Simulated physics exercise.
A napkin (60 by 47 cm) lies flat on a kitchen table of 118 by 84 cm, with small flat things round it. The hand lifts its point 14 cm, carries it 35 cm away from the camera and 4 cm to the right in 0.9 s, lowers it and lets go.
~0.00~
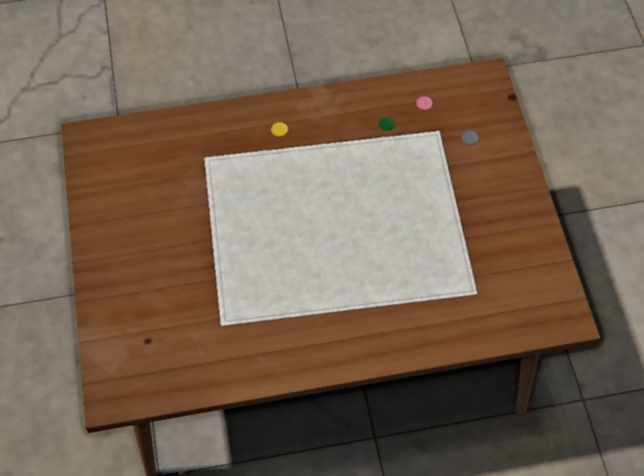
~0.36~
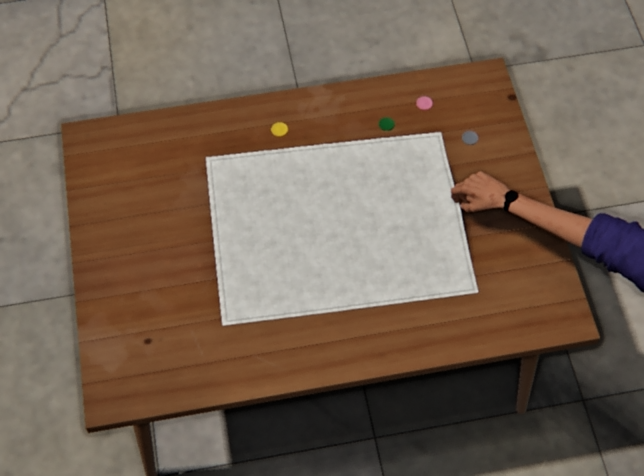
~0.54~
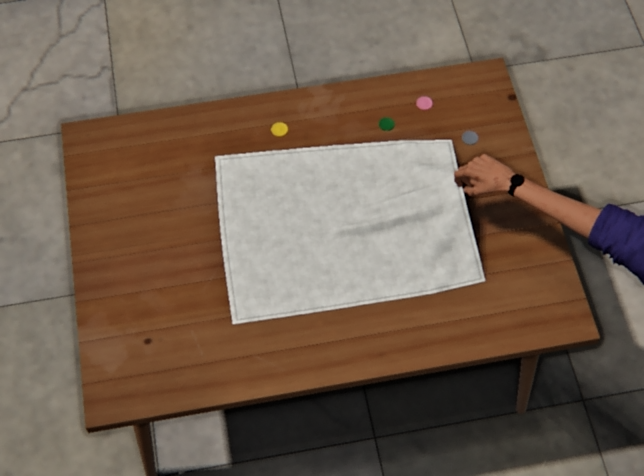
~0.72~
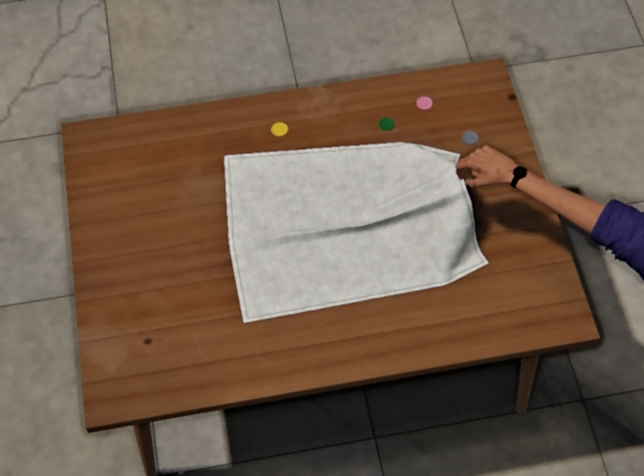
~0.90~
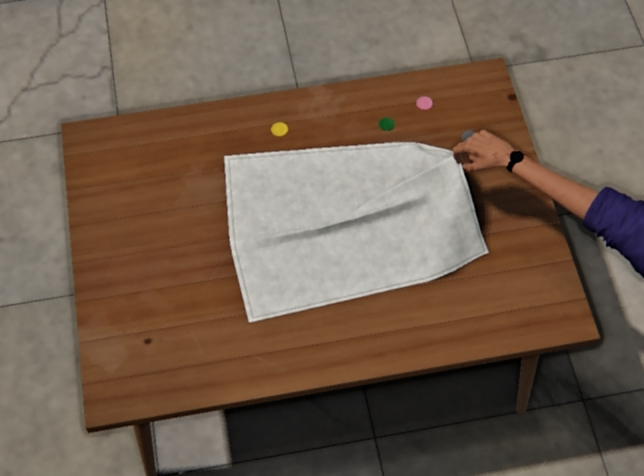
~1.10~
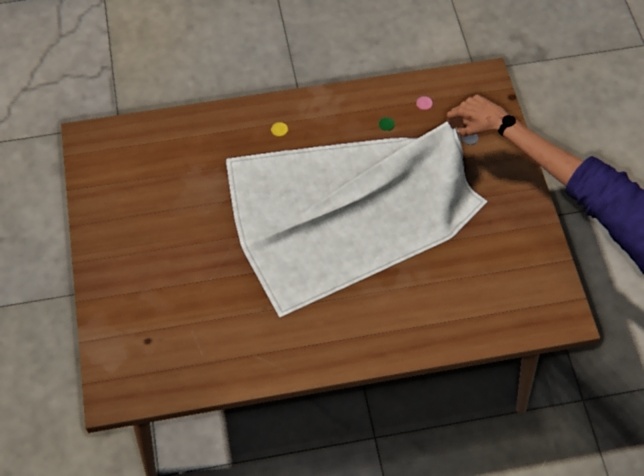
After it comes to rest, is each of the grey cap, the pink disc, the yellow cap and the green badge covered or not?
Result: Grey cap ends under the cloth, pink disc vanishes under it, yellow cap stays uncovered, green badge vanishes under it.
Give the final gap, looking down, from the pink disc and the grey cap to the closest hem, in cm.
Roughly 3 cm, 5 cm.
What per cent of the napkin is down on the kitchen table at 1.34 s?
About 60 %.
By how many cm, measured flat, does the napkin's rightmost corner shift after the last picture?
About 24 cm.
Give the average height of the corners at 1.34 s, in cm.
Some 0 cm up.
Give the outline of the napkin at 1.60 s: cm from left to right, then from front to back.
Some 64 cm across and 52 cm deep.
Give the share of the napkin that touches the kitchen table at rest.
Some 70 per cent.
After 1.3 s, 60 % of it is down, spanning 65 by 48 cm, above grey cap, green badge.
After 1.6 s, 60 % of it is down, spanning 64 by 52 cm, above pink disc, grey cap, green badge.
After 1.9 s, 65 % of it is down, spanning 65 by 52 cm, above pink disc, grey cap, green badge.
After 2.1 s, 65 % of it is down, spanning 66 by 53 cm, above pink disc, grey cap, green badge.
After 3.1 s, 70 % of it is down, spanning 68 by 55 cm, above pink disc, grey cap, green badge.
